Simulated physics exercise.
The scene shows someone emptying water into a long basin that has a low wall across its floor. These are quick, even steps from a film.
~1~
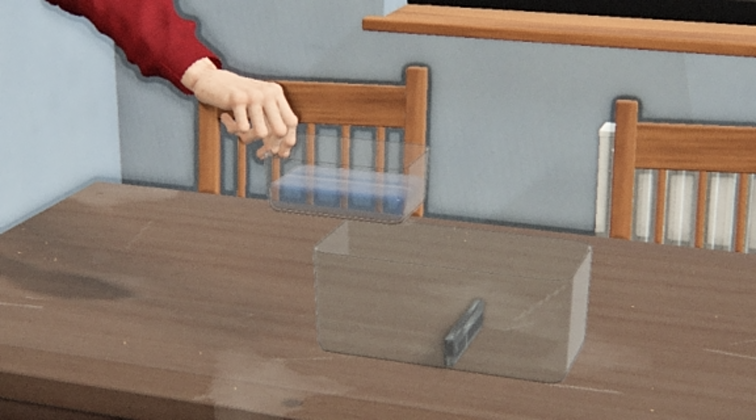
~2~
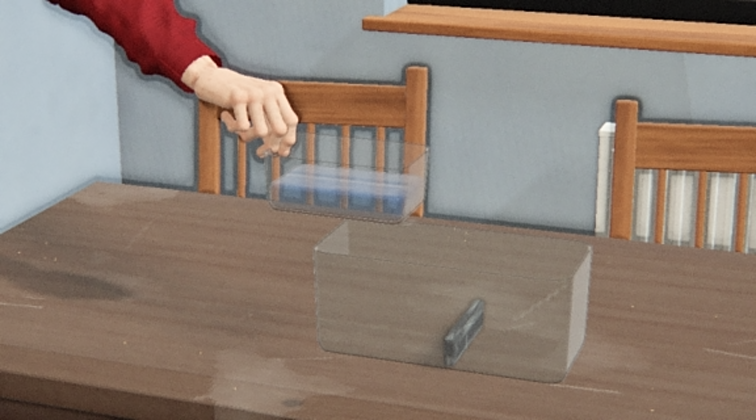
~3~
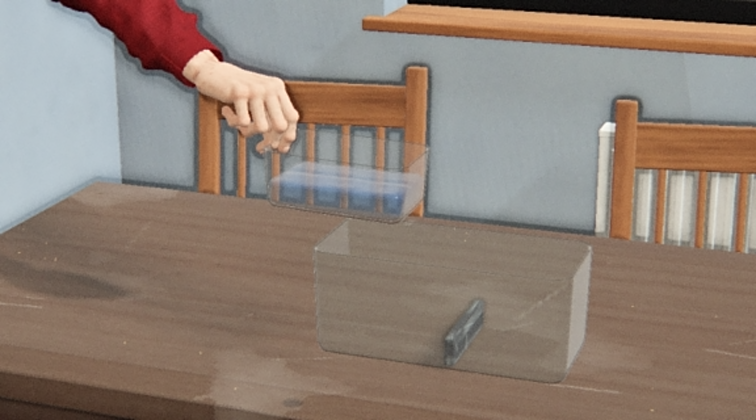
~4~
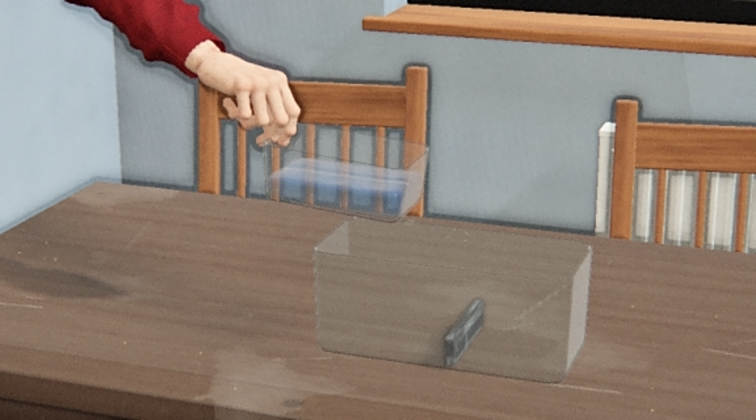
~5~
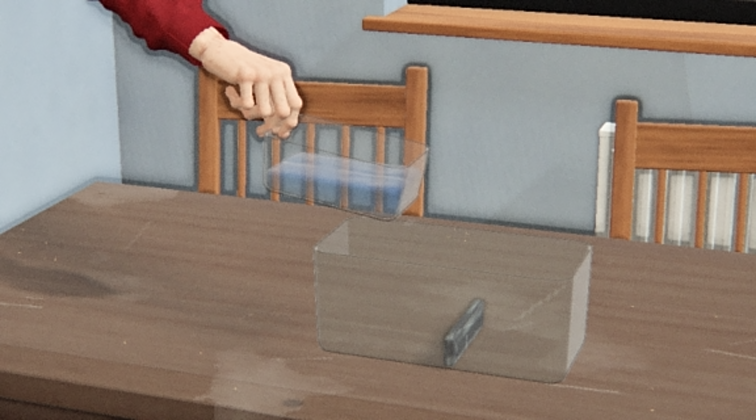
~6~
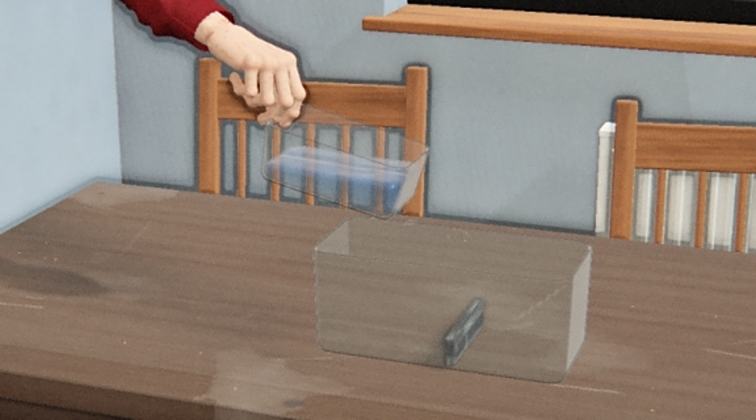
At a wooden table with chairs behind it, a hand in a red sleeve is at the left end of a small clear container of bluish water, above a larger clear basin with a dark low piece on its floor. The hand rises slightly as the container's left side lifts, gradually tilting it toward the right, while the basin stays still.
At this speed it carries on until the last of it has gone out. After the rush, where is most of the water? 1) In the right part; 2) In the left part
Answer: 1.
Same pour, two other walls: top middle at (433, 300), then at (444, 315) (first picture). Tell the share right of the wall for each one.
The first gives 95 %, the second 90 %.
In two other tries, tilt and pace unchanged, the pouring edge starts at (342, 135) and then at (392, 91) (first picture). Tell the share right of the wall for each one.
Roughly 5 per cent, and 65 per cent.
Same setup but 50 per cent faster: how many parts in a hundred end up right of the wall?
Around 80 percent ends up there.
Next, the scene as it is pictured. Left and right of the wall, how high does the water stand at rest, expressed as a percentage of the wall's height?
Left part: 10 per cent; right part: 80.
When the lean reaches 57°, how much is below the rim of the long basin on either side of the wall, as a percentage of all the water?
Left side around 5 per cent; right side around 5 per cent.
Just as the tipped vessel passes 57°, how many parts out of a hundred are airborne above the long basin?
About 30 per cent.
A moment on, the tilt is 57° and 62 per cent is still to pour, 5 is left of the wall and 4 right of it.
Next, the tilt is 86° and 18 per cent is still to pour, 4 is left of the wall and 62 right of it.
Then the tilt is 94° and 2 per cent is still to pour, 9 is left of the wall and 86 right of it.
Later the tilt is 94° and 0 per cent is still to pour, 13 is left of the wall and 86 right of it.
At rest 13 per cent lies left of the wall, 86 right of it and 1 outside.
